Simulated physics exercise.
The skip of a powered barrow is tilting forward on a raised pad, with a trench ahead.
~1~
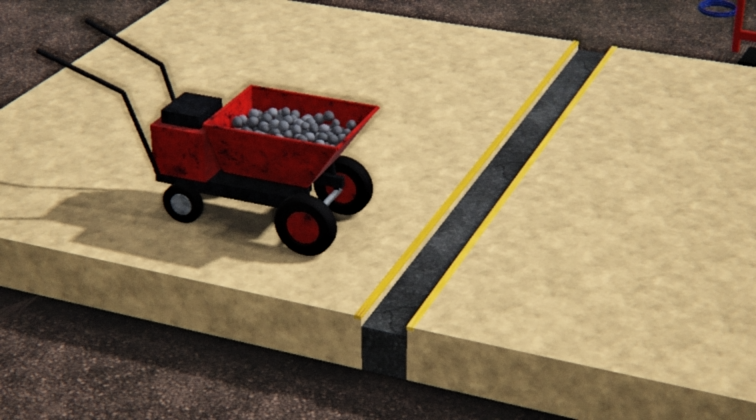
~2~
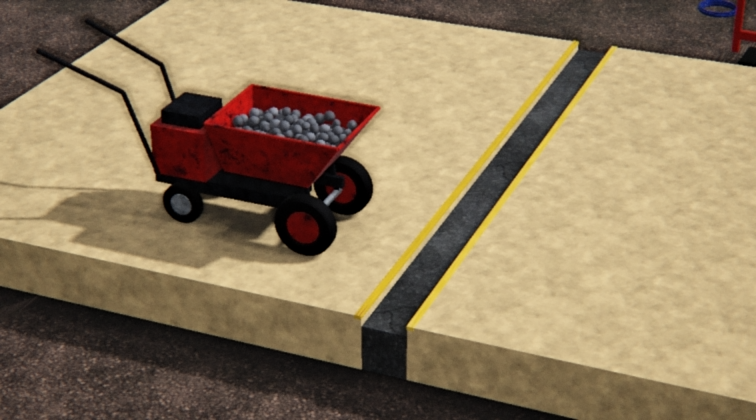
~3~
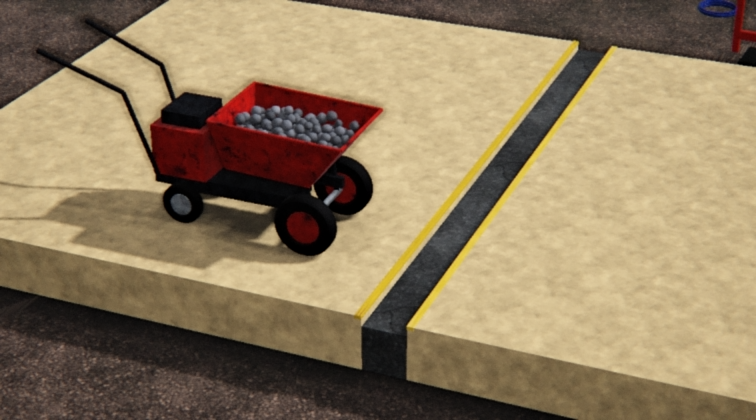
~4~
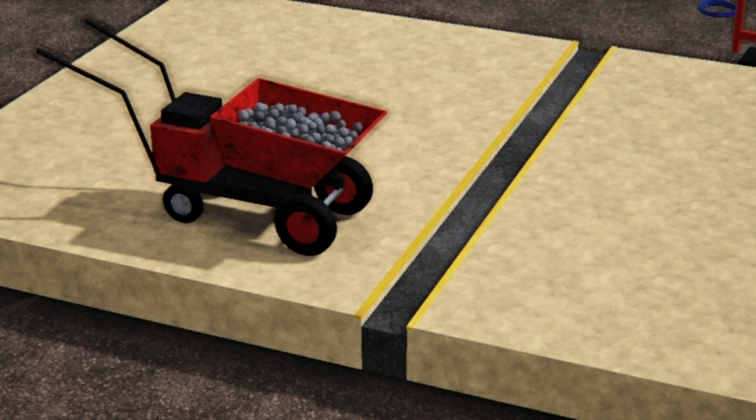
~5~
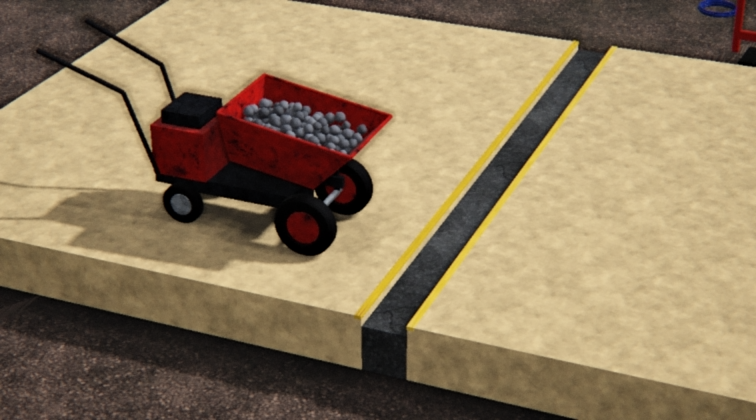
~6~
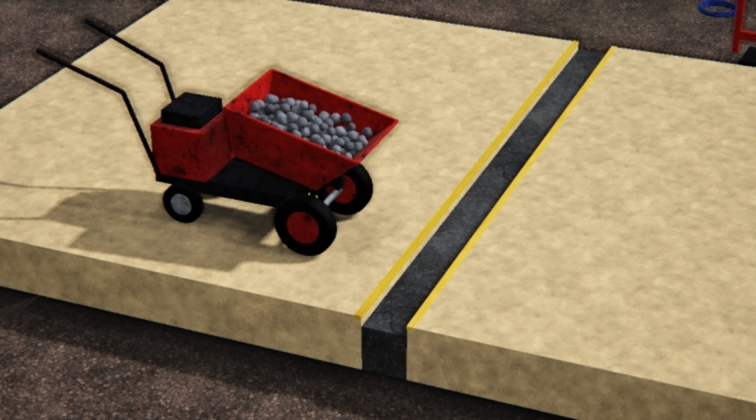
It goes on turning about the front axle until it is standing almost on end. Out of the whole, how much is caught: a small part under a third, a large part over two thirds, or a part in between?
Out of the whole, a part in between is caught.
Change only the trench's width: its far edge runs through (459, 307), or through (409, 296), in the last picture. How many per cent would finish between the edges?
About 80 %, then 30 %.
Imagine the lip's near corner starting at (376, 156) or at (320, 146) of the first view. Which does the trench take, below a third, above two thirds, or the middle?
First: Under a third. Second: Between a third and two thirds.
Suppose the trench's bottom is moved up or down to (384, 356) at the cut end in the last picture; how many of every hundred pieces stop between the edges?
Roughly 90 in a hundred.
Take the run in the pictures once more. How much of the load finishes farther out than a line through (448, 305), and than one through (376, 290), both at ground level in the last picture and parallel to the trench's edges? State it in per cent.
10 % and 70 %, in that order.
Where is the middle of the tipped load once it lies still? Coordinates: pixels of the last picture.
Near (442, 253), more or less.
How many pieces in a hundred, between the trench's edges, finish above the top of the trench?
It works out at about 55 percent.
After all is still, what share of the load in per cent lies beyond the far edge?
Roughly 20 in a hundred.
Soon after the last picture, skip tipped steeply; all in the skip.
A little later, skip tipped right over; most in the skip; a small part in or heaped over the trench; a stray few beyond it; a stray few falling.
Later still, skip tipped right over; about a quarter in the skip; about half in or heaped over the trench; about a quarter beyond it.
At rest, skip tipped right over; about a quarter in the skip; about half in or heaped over the trench; about a quarter beyond it.
